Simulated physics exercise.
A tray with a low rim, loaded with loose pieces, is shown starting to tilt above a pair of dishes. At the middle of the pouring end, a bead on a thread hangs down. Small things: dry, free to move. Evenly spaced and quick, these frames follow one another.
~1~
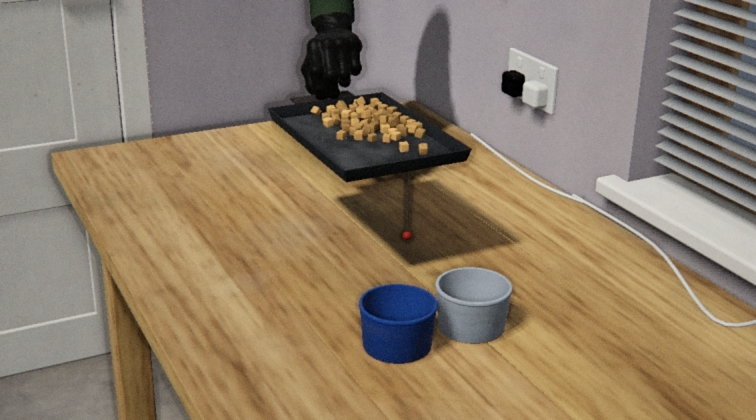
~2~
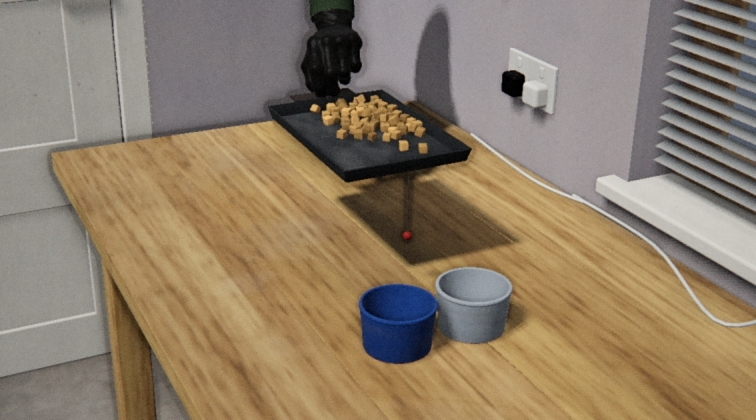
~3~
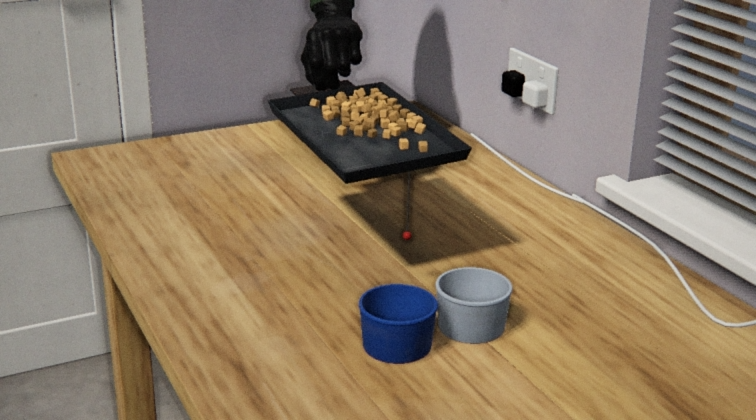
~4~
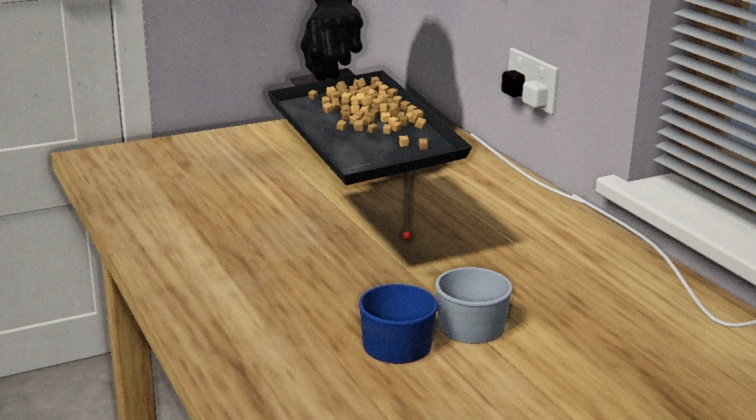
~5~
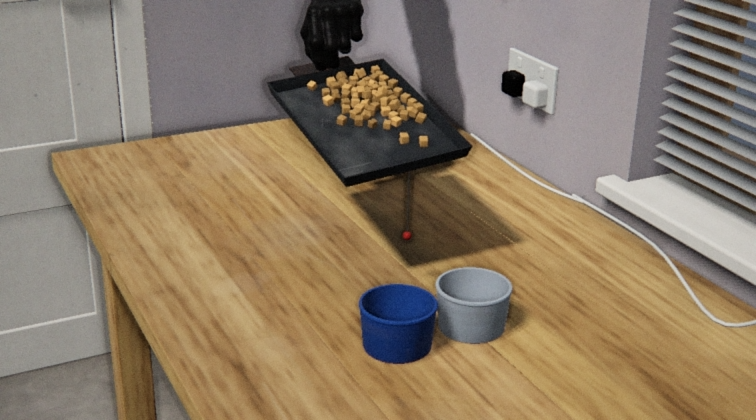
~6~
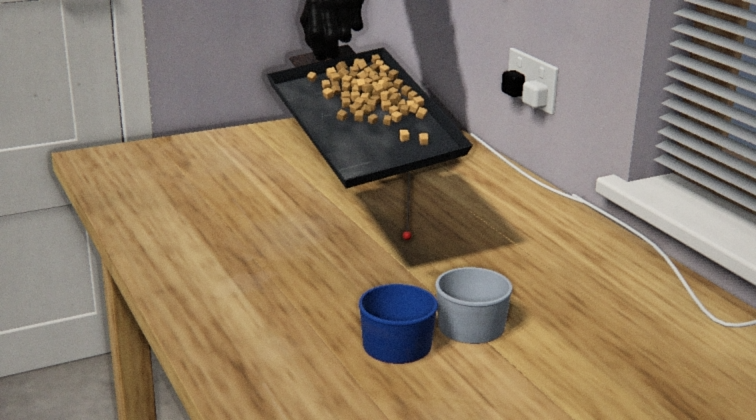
On a wooden table, a blue dish and a grey dish sit below a dark tray of small wooden cubes; a black-gloved hand behind the tray rises, tilting it gradually toward the dishes, its left front corner lowest.
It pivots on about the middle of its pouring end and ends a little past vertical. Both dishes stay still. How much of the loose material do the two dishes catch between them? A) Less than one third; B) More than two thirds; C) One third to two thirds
A.
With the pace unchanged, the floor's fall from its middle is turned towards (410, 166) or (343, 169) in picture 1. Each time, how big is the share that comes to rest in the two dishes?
In turn, 10 percent and then 0 percent.
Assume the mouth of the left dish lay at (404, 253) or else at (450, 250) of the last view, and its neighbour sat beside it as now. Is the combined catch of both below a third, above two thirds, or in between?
For the first try it's under a third, and for the second it's less than a third.
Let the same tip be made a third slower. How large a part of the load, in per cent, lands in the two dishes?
I'd put it at some 0 per cent.
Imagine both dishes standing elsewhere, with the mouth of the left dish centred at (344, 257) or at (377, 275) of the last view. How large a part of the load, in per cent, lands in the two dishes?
That makes 40 per cent, followed by 60 per cent.
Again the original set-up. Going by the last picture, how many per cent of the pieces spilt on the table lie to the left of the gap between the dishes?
Some 100 per cent.
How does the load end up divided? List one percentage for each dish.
Left dish 0, right dish 0 %.
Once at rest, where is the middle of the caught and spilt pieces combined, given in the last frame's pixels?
It settles centred around (373, 313).
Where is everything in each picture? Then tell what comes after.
In the first picture, corners of the pouring end at (346, 169) and (467, 148), level; middle of the load at (368, 121), small wooden cubes; left dish at (416, 338); right dish at (492, 318); bead on its thread at (407, 236).
In the second picture, corners of the pouring end at (346, 169) and (467, 148), level; middle of the load at (368, 119).
In the third picture, corners of the pouring end at (346, 171) and (467, 147), tipped barely, lowest at the left corner; middle of the load at (368, 114).
In the fourth picture, corners of the pouring end at (346, 173) and (467, 146), tipped a little, lowest at the left corner; middle of the load at (368, 106).
In the fifth picture, corners of the pouring end at (347, 175) and (468, 145), tipped a little, lowest at the left corner; middle of the load at (368, 99).
In the sixth picture, corners of the pouring end at (347, 177) and (468, 144), tipped clearly, lowest at the left corner; middle of the load at (369, 91); left dish at (416, 338); right dish at (492, 318).
Soon after the last picture, tray tipped steeply; most on the tray; a stray few in the left dish; about a quarter in the air.
A little later, tray tipped right over; about half on the tray; a stray few in the left dish; about half outside both; a stray few in the air.
Later still, tray tipped past a quarter turn; a stray few in the left dish; nearly all outside both.
At rest, tray tipped past a quarter turn; a stray few in the left dish; none in the right dish; nearly all outside both.
